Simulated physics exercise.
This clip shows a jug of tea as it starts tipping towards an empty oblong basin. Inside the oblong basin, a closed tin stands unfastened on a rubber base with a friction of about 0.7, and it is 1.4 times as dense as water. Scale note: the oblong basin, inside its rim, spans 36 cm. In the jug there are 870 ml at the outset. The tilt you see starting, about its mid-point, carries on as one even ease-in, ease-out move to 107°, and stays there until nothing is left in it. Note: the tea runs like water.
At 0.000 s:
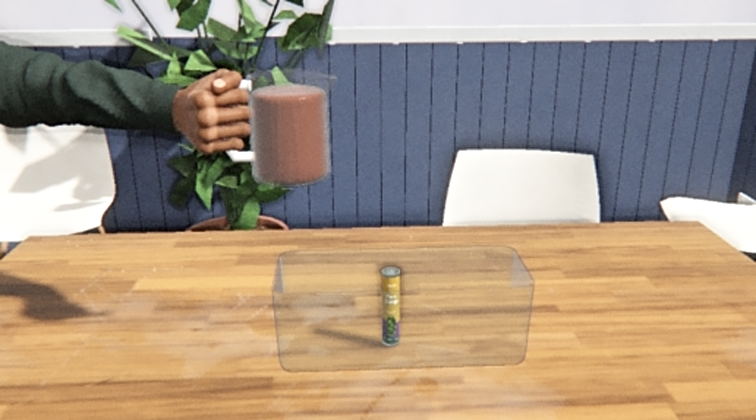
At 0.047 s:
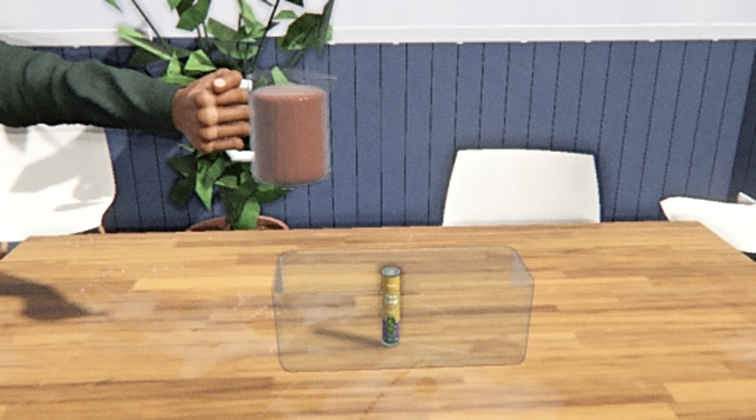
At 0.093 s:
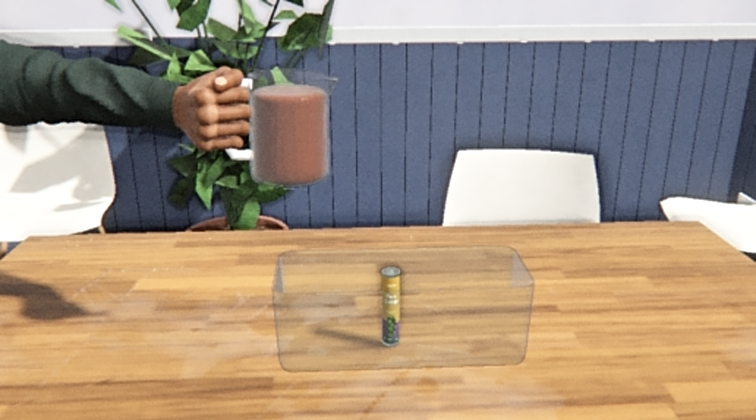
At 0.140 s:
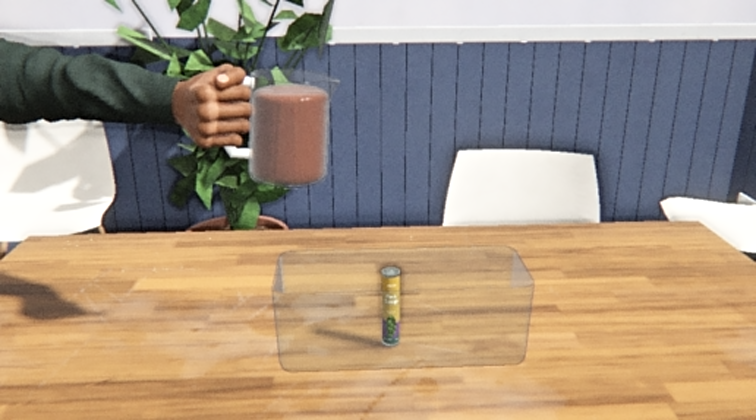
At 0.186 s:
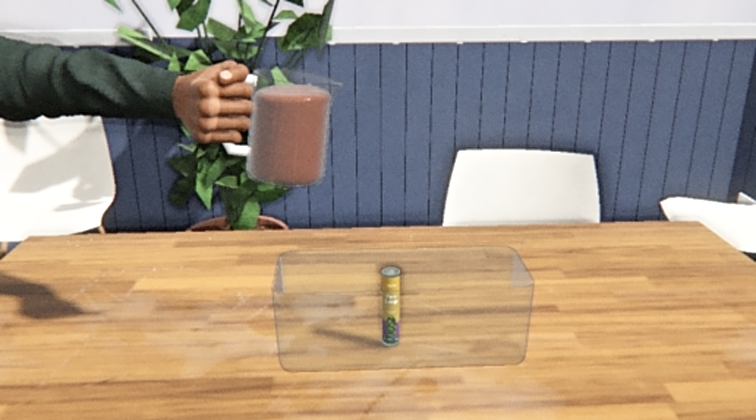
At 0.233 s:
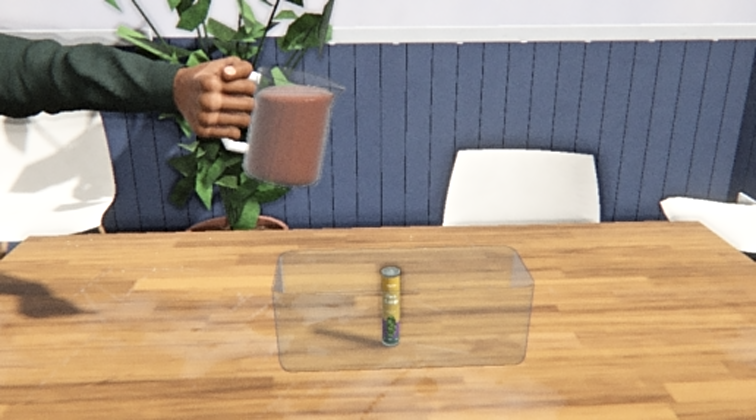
A room with a light wooden table, white chairs and a leafy potted plant before dark blue panelling is seen from across the table, looking slightly down. At upper left, a hand in a dark green sleeve holds a clear jug of reddish-brown tea, while a transparent oblong basin surrounds a small yellow patterned tin. The hand slowly tilts the jug slightly rightward as the camera stays still.
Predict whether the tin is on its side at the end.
Upright.
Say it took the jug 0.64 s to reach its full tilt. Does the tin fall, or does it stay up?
Then the tin does not tip.
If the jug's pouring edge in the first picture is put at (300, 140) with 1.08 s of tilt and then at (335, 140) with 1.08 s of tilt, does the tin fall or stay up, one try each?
First it tips over; then it tips over.
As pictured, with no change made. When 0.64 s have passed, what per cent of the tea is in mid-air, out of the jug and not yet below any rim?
Around 14 in a hundred.
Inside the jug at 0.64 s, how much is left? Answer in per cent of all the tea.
Close to 84 in a hundred.
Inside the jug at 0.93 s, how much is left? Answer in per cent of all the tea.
Near 34 percent, more or less.
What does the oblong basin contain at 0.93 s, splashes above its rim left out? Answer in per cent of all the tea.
36 per cent or thereabouts.
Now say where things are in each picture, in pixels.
It leans 0°; its right rim is at (336, 77); the tea meets the walls at (251, 91) and (326, 91); the oblong basin's rim runs from (276, 272) to (524, 266); the tin's top is at (391, 275), in the first frame.
It leans 1°; its right rim is at (336, 77); the tea meets the walls at (251, 91) and (326, 91), in the second frame.
It leans 2°; its right rim is at (337, 78); the tea meets the walls at (252, 91) and (327, 91), in the third frame.
It leans 4°; its right rim is at (339, 80); the tea meets the walls at (253, 91) and (329, 92), in the fourth frame.
It leans 8°; its right rim is at (342, 83); the tea meets the walls at (255, 93) and (331, 92), in the fifth frame.
It leans 12°; its right rim is at (345, 87); the tea meets the walls at (257, 93) and (335, 93), in the sixth frame.
Then, 0.64 s in, the tilt is 68° and 84 per cent is still to pour; the tin stands where it began.
Then, 0.93 s in, the tilt is 102° and 35 per cent is still to pour; the tin stands where it began.
Then, 1.24 s in, the tilt is 107° and 4 per cent is still to pour; the tin stands where it began.
Then, 1.58 s in, the tilt is 107° and 0 per cent is still to pour; the tin stands where it began.
Finally, the tin stands where it began.
